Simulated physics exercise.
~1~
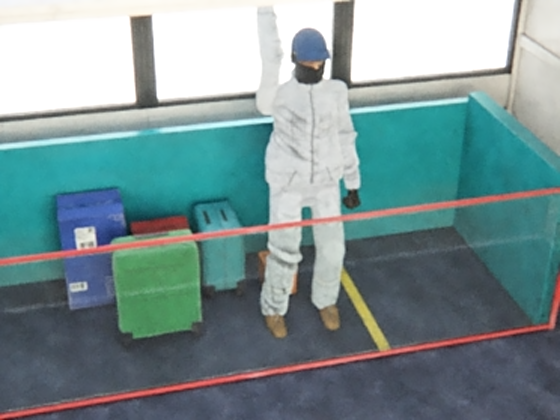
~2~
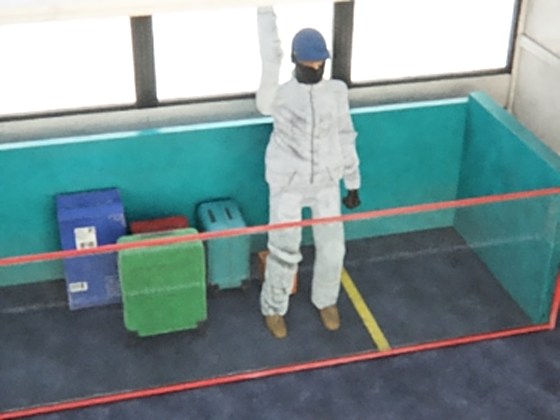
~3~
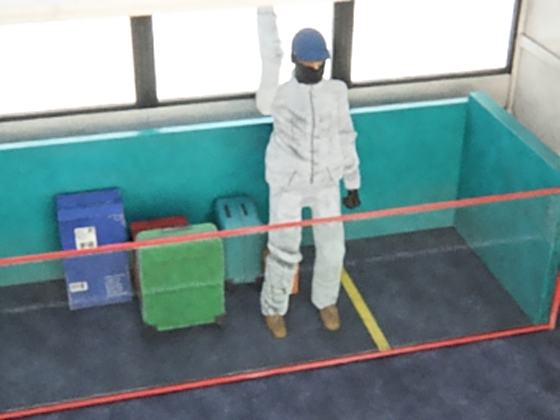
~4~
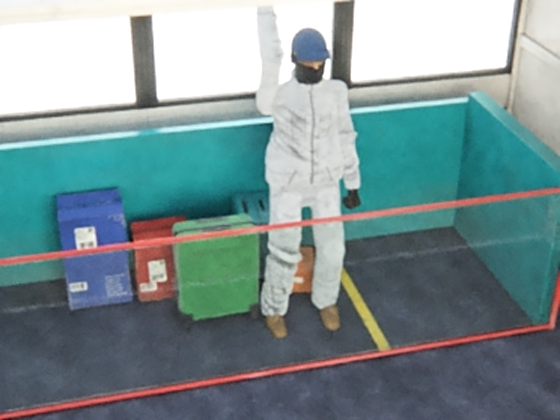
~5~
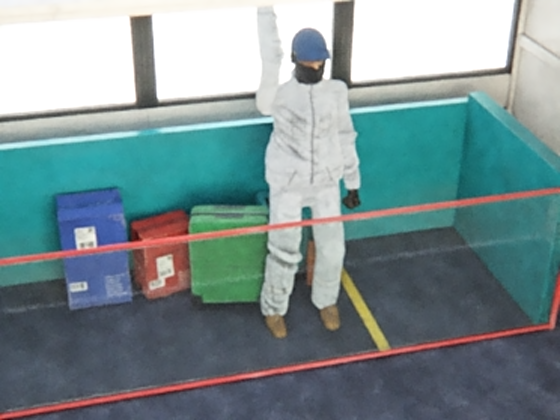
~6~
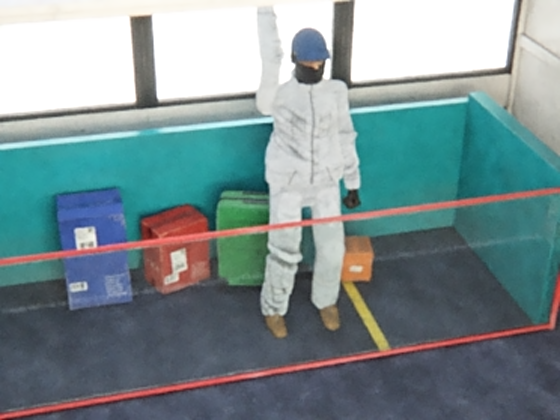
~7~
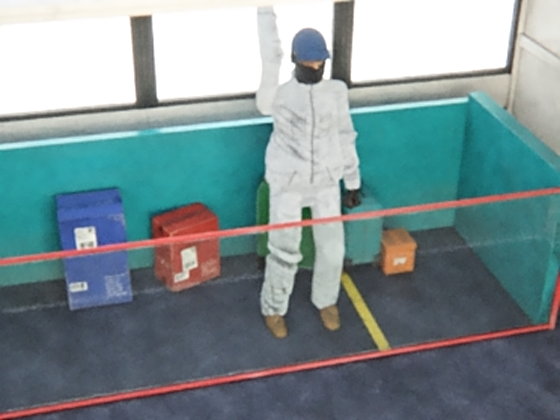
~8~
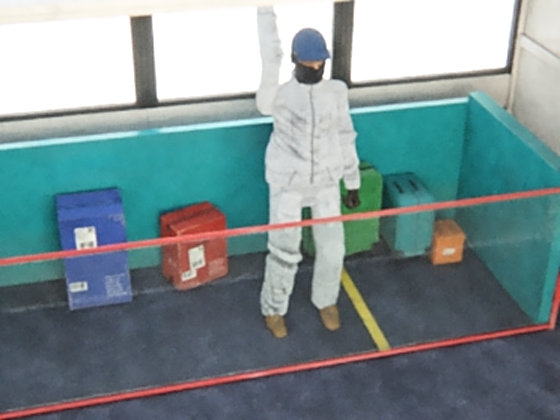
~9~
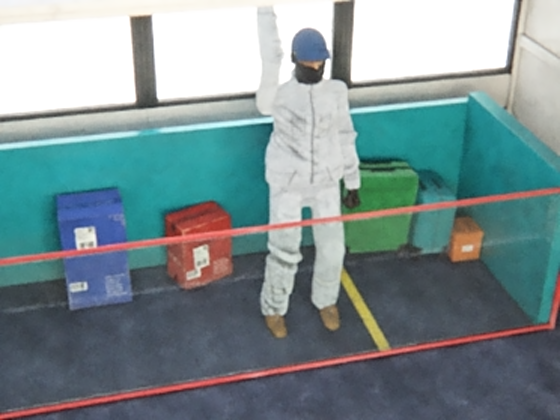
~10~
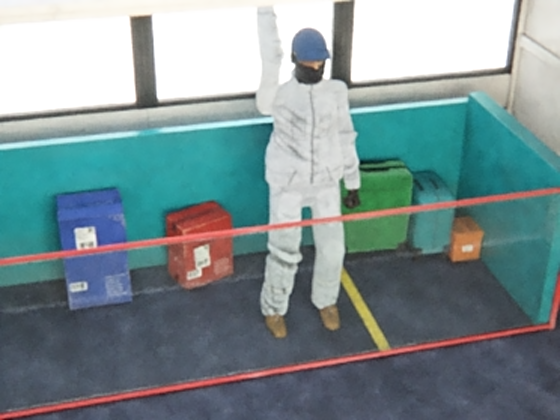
A figure in pale grey clothes, a blue cap and a dark face covering stands still with one arm raised in a teal-walled bay below windows, seen from above through a red-edged clear panel. A tall blue case stands at left, with green, teal and red cases and a small orange box nearby. The green and teal cases roll right, uncovering the red one, and the orange box slides ahead of them. They pass behind the figure and cross the yellow floor line, while the red case shifts slightly right. Finally green, teal and orange rest upright at right, with red and blue still left of the line.
